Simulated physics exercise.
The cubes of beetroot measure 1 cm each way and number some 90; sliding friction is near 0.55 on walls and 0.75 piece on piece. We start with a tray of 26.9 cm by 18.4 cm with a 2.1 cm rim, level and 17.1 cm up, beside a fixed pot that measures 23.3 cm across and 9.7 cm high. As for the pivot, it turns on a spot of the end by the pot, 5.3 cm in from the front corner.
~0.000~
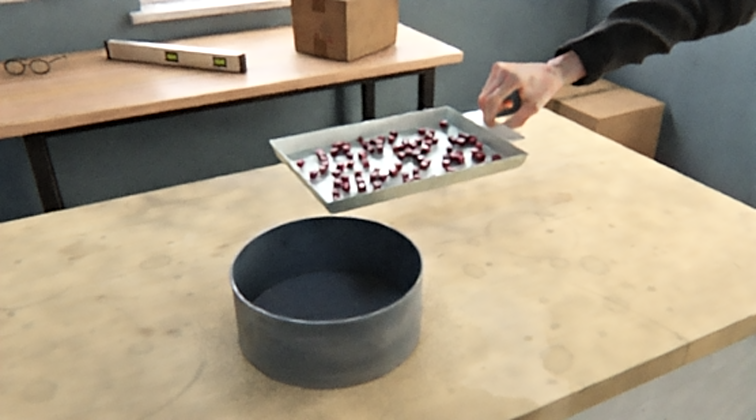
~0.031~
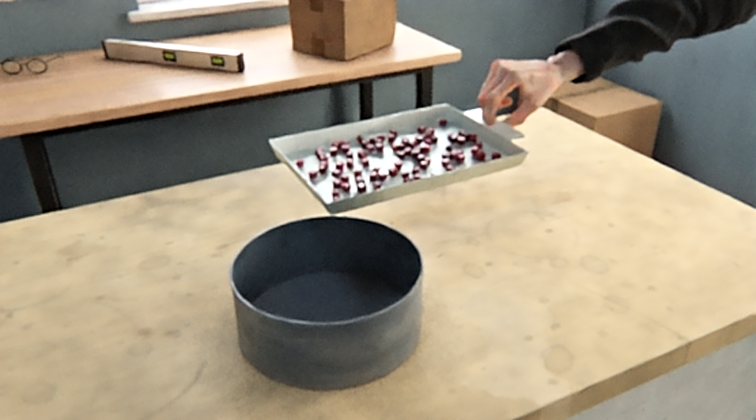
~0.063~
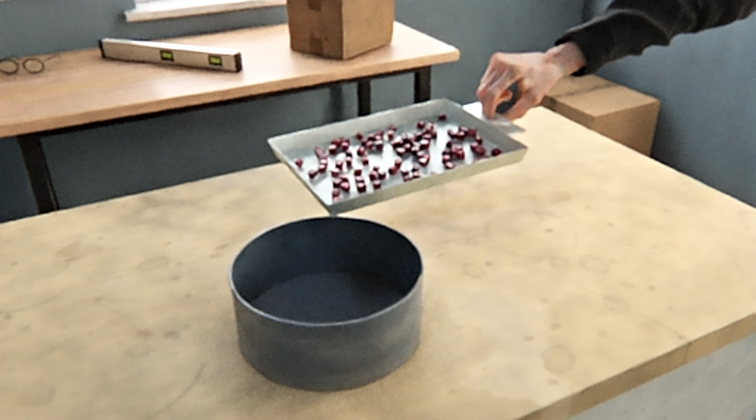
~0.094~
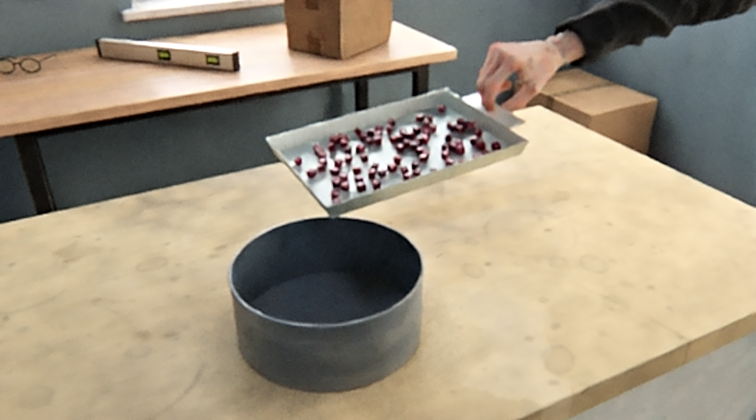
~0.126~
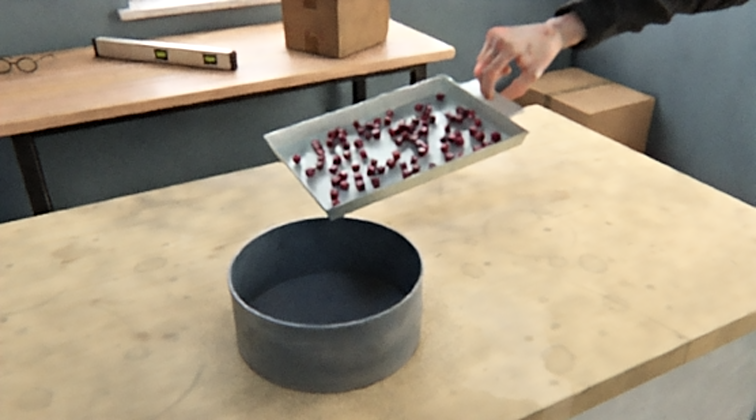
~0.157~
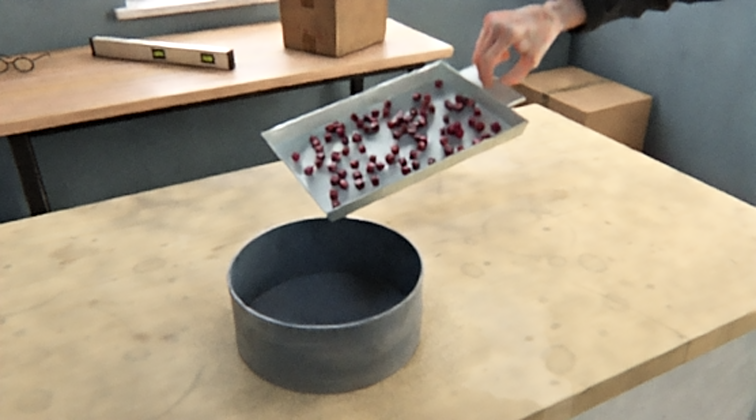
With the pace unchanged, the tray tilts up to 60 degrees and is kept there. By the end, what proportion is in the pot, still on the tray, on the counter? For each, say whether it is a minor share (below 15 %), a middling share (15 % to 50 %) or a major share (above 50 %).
Pot: More than the rest combined. Tray: A reasonable amount. Counter: A meager amount.
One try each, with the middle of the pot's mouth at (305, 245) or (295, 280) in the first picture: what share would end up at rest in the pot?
First try around 50 %, second around 65 %.
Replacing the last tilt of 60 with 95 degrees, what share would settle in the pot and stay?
It would be near 100 per cent.
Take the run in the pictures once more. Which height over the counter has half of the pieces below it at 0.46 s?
Some 26 cm.
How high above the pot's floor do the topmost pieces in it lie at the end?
Top level: Approx. 1.0 cm.
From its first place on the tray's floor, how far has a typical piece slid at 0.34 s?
0 cm.
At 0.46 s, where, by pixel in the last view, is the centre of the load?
Expected load position: Near (365, 112).
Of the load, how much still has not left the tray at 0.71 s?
Estimate: Near 75 in a hundred.
After 0.34 s, tilt 38 degrees; the tray holds 100 %, the pot 0 %.
After 0.46 s, tilt 54 degrees; the tray holds 100 %, the pot 0 %.
After 0.71 s, tilt 60 degrees; the tray holds 75 %, the pot 10 %.
By 2.2 s all is still; pot 60 %, tray 40 %, counter 0 %.
